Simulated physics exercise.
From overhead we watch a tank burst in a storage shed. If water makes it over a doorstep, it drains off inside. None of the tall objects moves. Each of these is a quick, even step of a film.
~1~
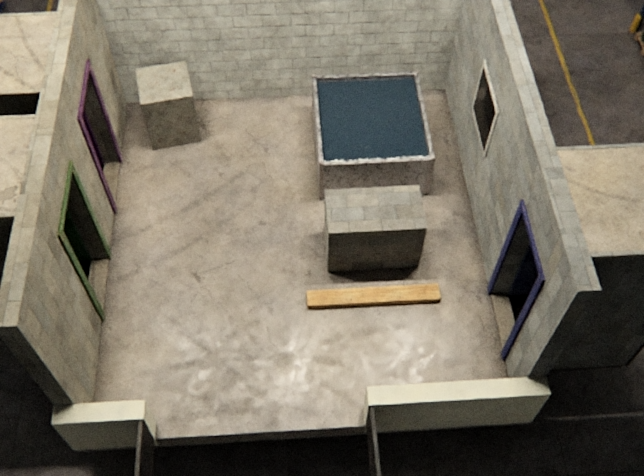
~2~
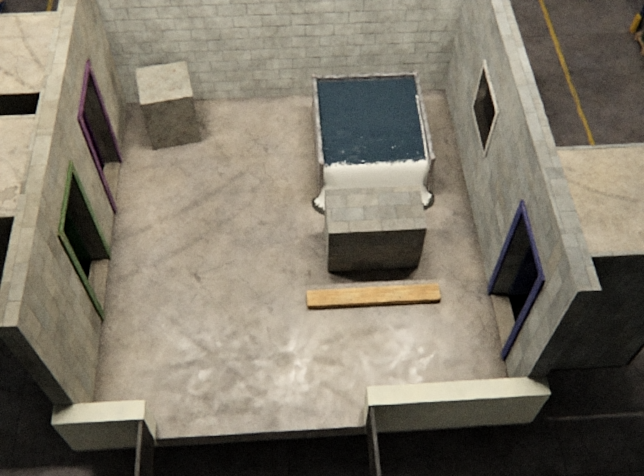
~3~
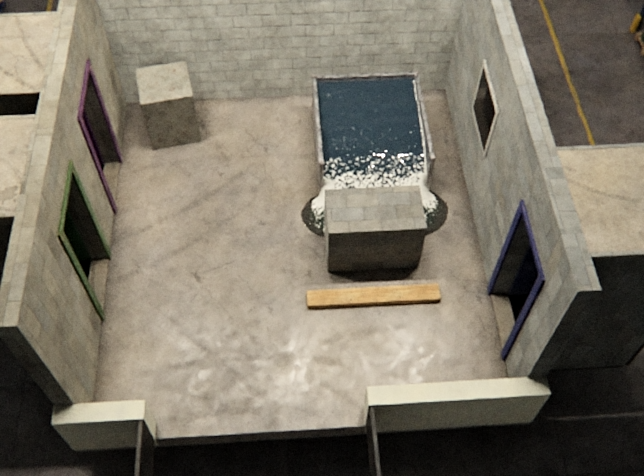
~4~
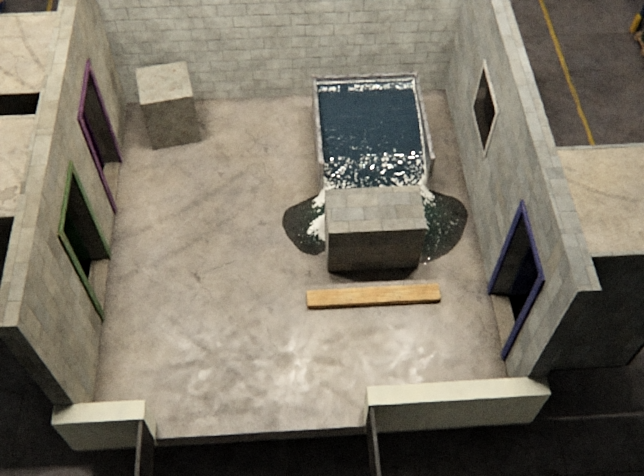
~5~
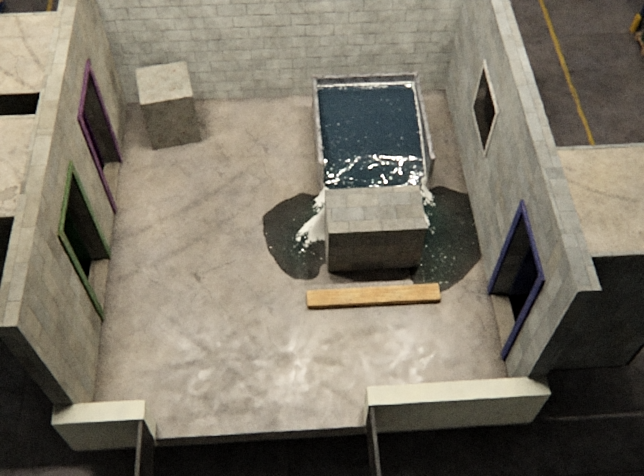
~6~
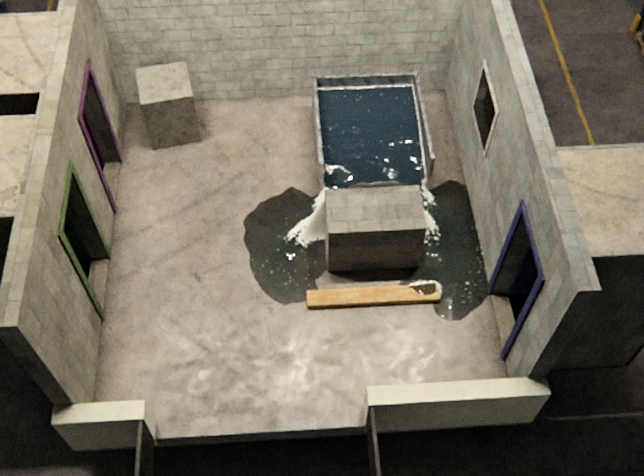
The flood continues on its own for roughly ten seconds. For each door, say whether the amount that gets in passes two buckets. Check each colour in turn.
In order: The purple door exceeds two buckets; the green door exceeds two buckets; the blue door exceeds two buckets.
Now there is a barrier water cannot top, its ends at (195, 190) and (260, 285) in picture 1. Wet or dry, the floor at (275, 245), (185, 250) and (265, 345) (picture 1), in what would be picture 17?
Lab note - point 1: Inundated; point 2: Parched; point 3: Inundated.
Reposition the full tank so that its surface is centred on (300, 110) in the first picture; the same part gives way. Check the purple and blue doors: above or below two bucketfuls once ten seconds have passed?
Door by door: The purple one stays within the limit, the blue one stays within the limit.
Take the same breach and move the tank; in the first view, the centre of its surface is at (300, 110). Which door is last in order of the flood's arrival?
The door in question is the purple-painted one.
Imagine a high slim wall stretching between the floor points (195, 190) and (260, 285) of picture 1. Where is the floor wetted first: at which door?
I'd pick the door marked blue.
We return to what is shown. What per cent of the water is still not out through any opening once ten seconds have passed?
Near 76 percent, give or take.
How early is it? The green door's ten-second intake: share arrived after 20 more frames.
Some 55 per cent.
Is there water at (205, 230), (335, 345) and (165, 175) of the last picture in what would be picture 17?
First spot inundated, second not wet, third inundated.
A moment on, water covers 40 % of the floor; the purple door not reached, the green door not reached, the blue door under two buckets in.
Next, water covers 70 % of the floor; the purple door under two buckets in, the green door under two buckets in, the blue door under two buckets in.
Then, water covers 80 % of the floor; the purple door over two buckets in, the green door over two buckets in, the blue door under two buckets in.
Later, water covers 90 % of the floor; the purple door over two buckets in, the green door over two buckets in, the blue door over two buckets in.
In the end, water covers 95 % of the floor; the purple door far over two buckets in, the green door over two buckets in, the blue door over two buckets in.
